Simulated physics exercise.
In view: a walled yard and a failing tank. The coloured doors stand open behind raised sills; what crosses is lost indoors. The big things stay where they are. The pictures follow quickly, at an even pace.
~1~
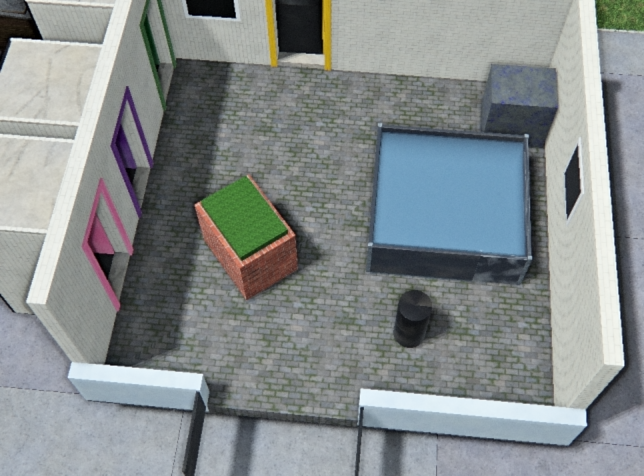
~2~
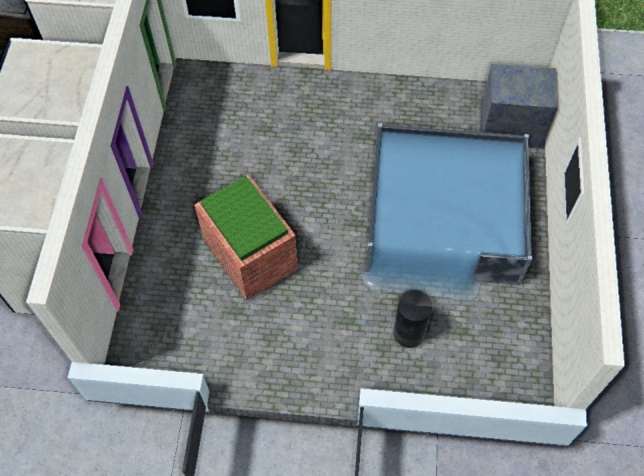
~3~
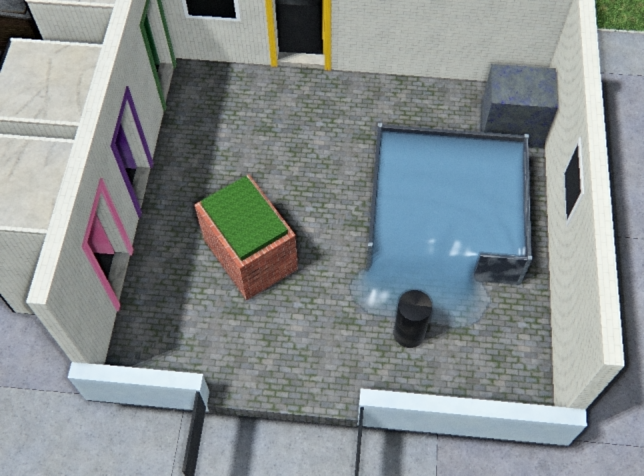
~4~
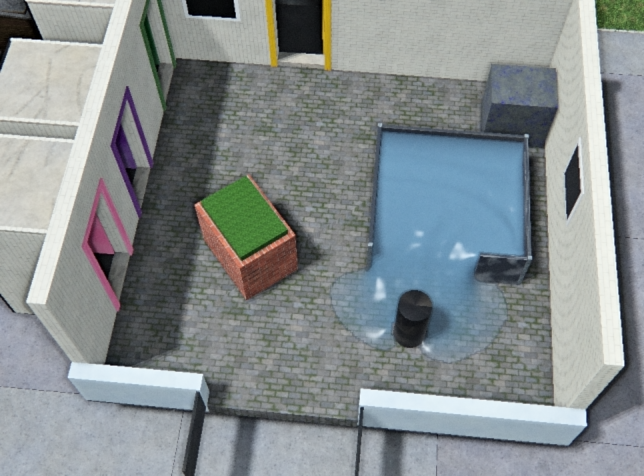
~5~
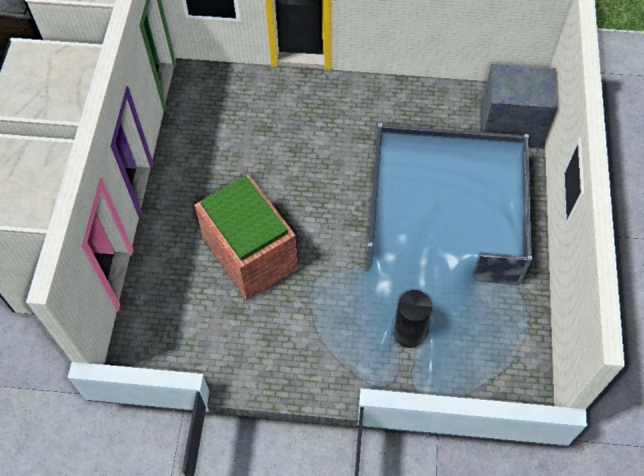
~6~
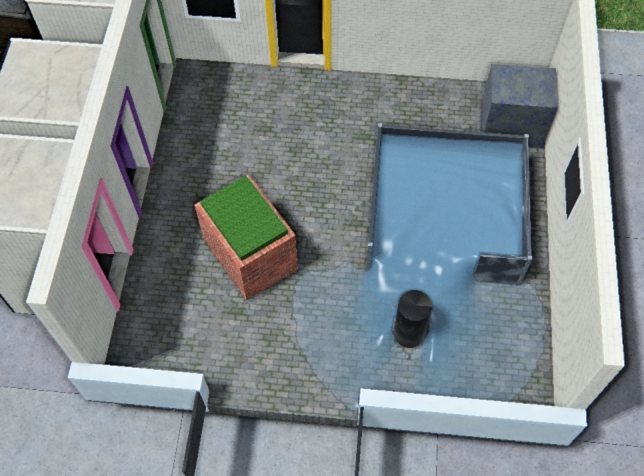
A water tank in a walled yard bursts open, and water spreads around a black barrel.
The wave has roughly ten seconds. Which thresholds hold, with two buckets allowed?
In the end: The purple door admits no more than that; the yellow door admits no more than that; the green door admits no more than that; the pink door admits no more than that.
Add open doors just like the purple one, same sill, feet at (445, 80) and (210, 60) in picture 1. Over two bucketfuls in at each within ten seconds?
In that order: Holds, takes more.
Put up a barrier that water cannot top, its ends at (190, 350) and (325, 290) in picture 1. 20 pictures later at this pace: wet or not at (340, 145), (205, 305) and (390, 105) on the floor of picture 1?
As listed: Free of water, not flooded, free of water.
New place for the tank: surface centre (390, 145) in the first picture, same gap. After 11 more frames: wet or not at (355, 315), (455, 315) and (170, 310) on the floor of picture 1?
As listed: Awash, flooded, clear.
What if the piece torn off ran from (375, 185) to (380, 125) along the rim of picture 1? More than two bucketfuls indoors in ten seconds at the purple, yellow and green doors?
My reading: The purple one floods, the yellow one passes that mark, the green one takes more.
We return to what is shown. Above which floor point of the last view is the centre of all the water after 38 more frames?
At about (383, 274).
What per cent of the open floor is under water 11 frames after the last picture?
Near 35 in a hundred.
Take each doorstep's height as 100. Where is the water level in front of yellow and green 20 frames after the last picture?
Near 0 and 0 in a hundred.
A moment on, water covers 25 % of the floor; the purple door not reached, the yellow door not reached, the green door not reached, the pink door not reached.
Next, water covers 35 % of the floor; the purple door not reached, the yellow door not reached, the green door not reached, the pink door not reached.
Then, water covers 45 % of the floor; the purple door not reached, the yellow door not reached, the green door not reached, the pink door wet at the sill, nothing in.
Later, water covers 80 % of the floor; the purple door wet at the sill, nothing in, the yellow door not reached, the green door wet at the sill, nothing in, the pink door wet at the sill, nothing in.
In the end, water covers 95 % of the floor; the purple door under two buckets in, the yellow door wet at the sill, nothing in, the green door wet at the sill, nothing in, the pink door under two buckets in.
